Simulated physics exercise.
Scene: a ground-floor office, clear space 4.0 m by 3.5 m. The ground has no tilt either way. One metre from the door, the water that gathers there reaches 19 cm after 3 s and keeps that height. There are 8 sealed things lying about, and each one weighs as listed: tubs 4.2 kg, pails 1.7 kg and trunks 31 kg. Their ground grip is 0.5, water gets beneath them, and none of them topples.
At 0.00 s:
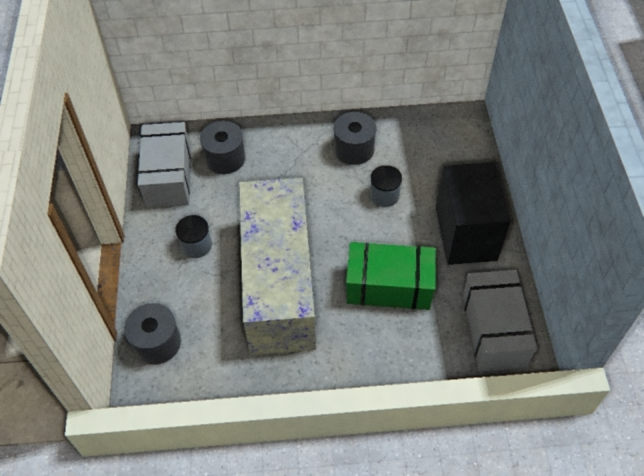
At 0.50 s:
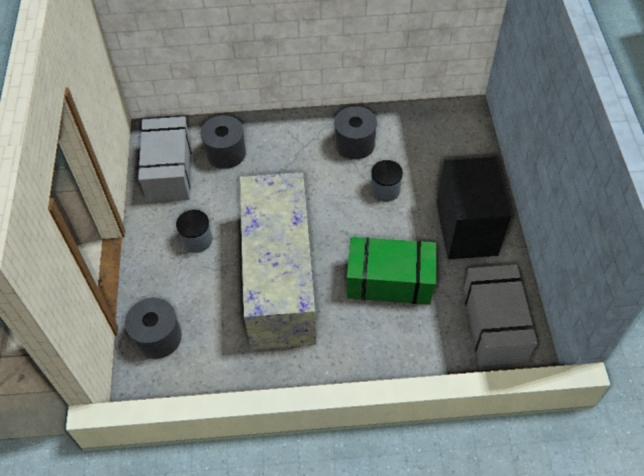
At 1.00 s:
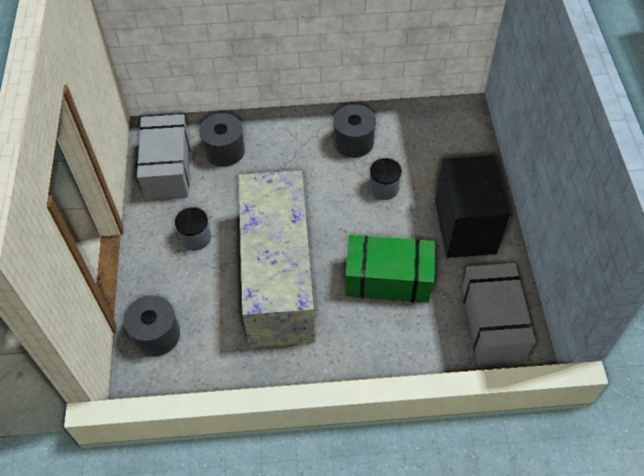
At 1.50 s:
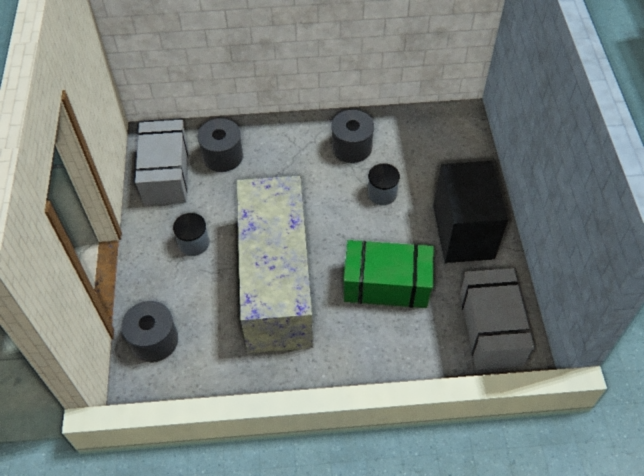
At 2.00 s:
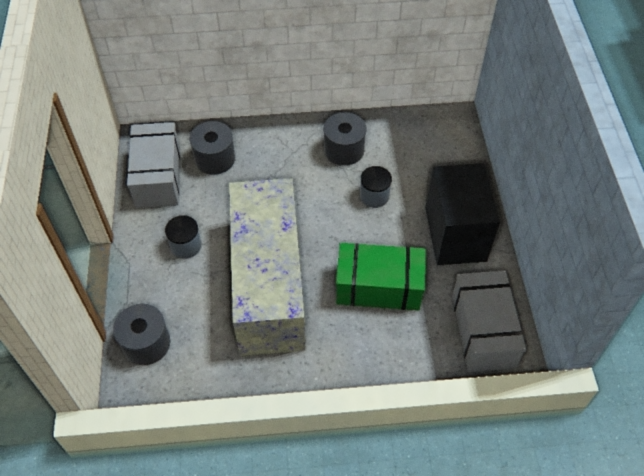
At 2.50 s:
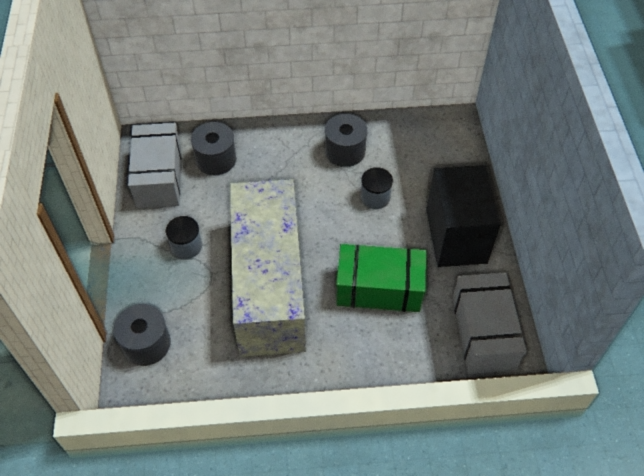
The clip opens on a walled room holding a green trunk, grey trunks, a black box, dark pails and round containers around a long speckled block. Water covers the ground outside, then enters through the left doorway and spreads in a thin patch across the nearby floor, while the objects stay put.
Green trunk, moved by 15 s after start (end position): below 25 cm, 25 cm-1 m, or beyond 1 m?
Prediction: It relocates a short stretch.
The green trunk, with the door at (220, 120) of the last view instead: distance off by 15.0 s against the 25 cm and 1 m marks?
Green trunk: Drifts slightly.
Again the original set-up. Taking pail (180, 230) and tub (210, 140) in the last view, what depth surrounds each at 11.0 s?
Depth approx. 9 cm / 11 cm.
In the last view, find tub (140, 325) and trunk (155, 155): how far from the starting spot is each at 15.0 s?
40 cm and 40 cm respectively.
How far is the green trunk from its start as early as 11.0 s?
Roughly 0 cm by then.
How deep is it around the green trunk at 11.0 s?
Somewhere close to 6 cm.
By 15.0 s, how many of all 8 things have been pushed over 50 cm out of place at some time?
The tally stands at 7.
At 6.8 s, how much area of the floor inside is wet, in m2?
I'd estimate close to 10.0 m2.
After 3.5 s the green trunk is near (382, 267), 0.0 m from its start, aground; 0 afloat.
After 6.8 s the green trunk is near (382, 267), 0.0 m from its start, aground; 2 afloat.
After 11.0 s the green trunk is near (382, 267), 0.0 m from its start, aground; 6 afloat.
After 15.0 s the green trunk is near (341, 214), 0.7 m from its start, afloat; 8 afloat.
